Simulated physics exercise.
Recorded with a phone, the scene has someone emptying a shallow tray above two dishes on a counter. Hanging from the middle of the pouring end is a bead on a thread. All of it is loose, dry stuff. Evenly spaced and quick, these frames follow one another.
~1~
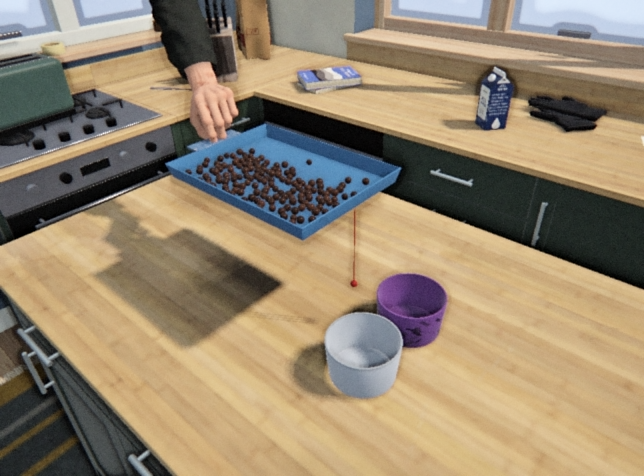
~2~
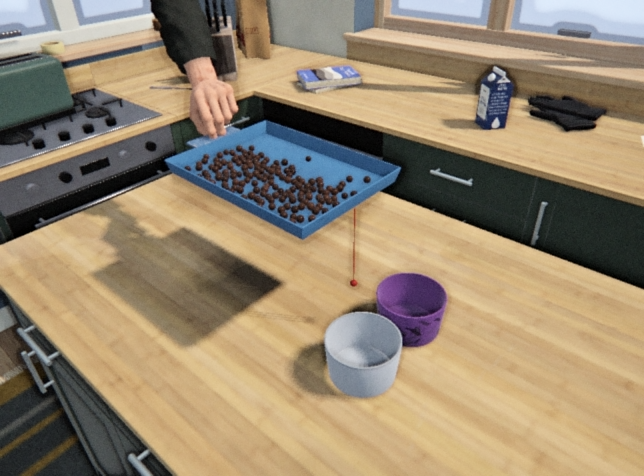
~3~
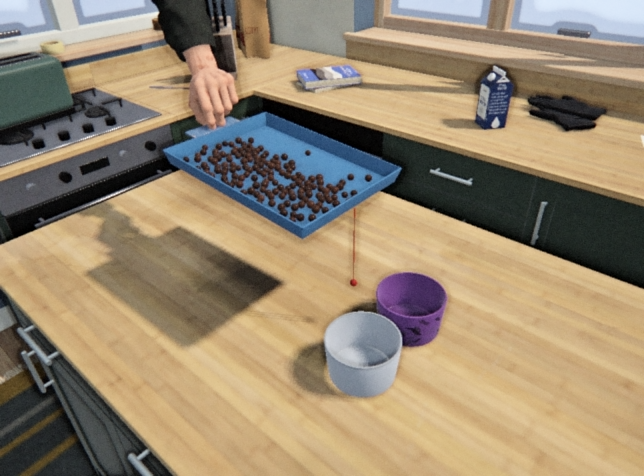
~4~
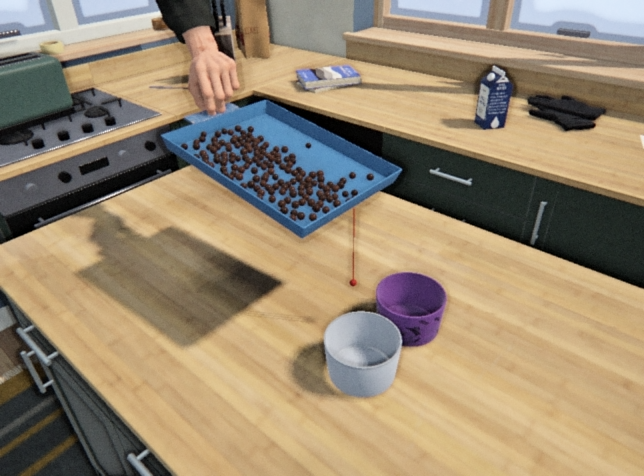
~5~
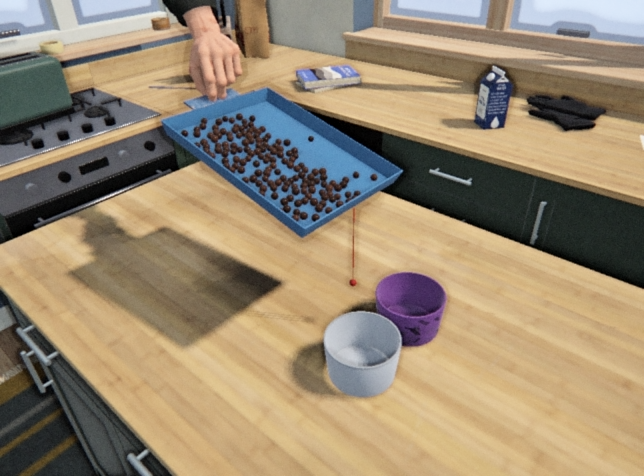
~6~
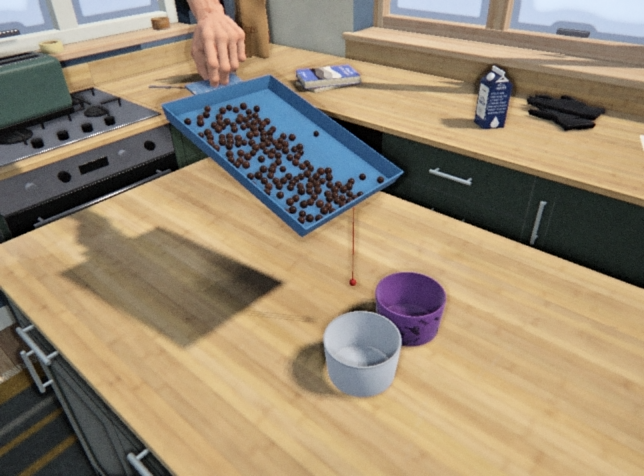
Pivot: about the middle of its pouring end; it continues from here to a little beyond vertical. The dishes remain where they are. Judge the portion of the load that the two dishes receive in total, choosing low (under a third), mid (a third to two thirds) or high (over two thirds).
High, over two thirds.
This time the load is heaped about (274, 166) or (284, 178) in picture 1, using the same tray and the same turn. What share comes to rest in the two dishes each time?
Near 80 per cent and near 70 per cent.
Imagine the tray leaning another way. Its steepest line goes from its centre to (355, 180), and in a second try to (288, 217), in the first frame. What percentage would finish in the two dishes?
Somewhere close to 10 % the first time, 20 % the second.
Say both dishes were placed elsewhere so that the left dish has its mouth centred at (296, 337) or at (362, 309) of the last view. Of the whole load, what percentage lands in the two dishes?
About 0% on the first try and 70% on the second.
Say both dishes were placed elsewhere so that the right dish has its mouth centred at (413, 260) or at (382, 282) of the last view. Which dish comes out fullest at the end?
Position 1 - the left-side one; position 2 - the right-side one.
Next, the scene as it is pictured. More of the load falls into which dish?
Simple - that is the right-placed one.
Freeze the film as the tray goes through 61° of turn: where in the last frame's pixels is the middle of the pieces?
Look about (359, 194) in the last picture.
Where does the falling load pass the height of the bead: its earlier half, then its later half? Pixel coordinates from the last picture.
I'd put it at roughly (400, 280), and after that at roughly (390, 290).
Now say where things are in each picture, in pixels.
The first picture shows corners of the pouring end at (302, 225) and (395, 168), level; middle of the load at (264, 182), chocolate balls; left dish at (394, 372); right dish at (440, 323); bead on its thread at (354, 284).
The second picture shows corners of the pouring end at (302, 224) and (395, 168), level; middle of the load at (264, 180).
The third picture shows corners of the pouring end at (303, 224) and (396, 168), tipped barely, level across its low end; middle of the load at (264, 174).
The fourth picture shows corners of the pouring end at (304, 224) and (396, 169), tipped a little, level across its low end; middle of the load at (264, 167).
The fifth picture shows corners of the pouring end at (305, 224) and (397, 170), tipped a little, level across its low end; middle of the load at (266, 161).
The sixth picture shows corners of the pouring end at (306, 224) and (398, 171), tipped clearly, level across its low end; middle of the load at (271, 156), nearly all on the move; left dish at (392, 370); right dish at (439, 322).
Soon, tray tipped steeply; most on the tray; a stray few in the right dish; a small part in the air.
A while on, tray tipped right over; about a quarter on the tray; a small part in the left dish; about a quarter in the right dish; a small part outside both; about a third in the air.
Towards the end, tray tipped past a quarter turn; about a quarter in the left dish; about half in the right dish; about a quarter outside both.
Finally, tray tipped past a quarter turn; about a quarter in the left dish; about half in the right dish; about a quarter outside both.
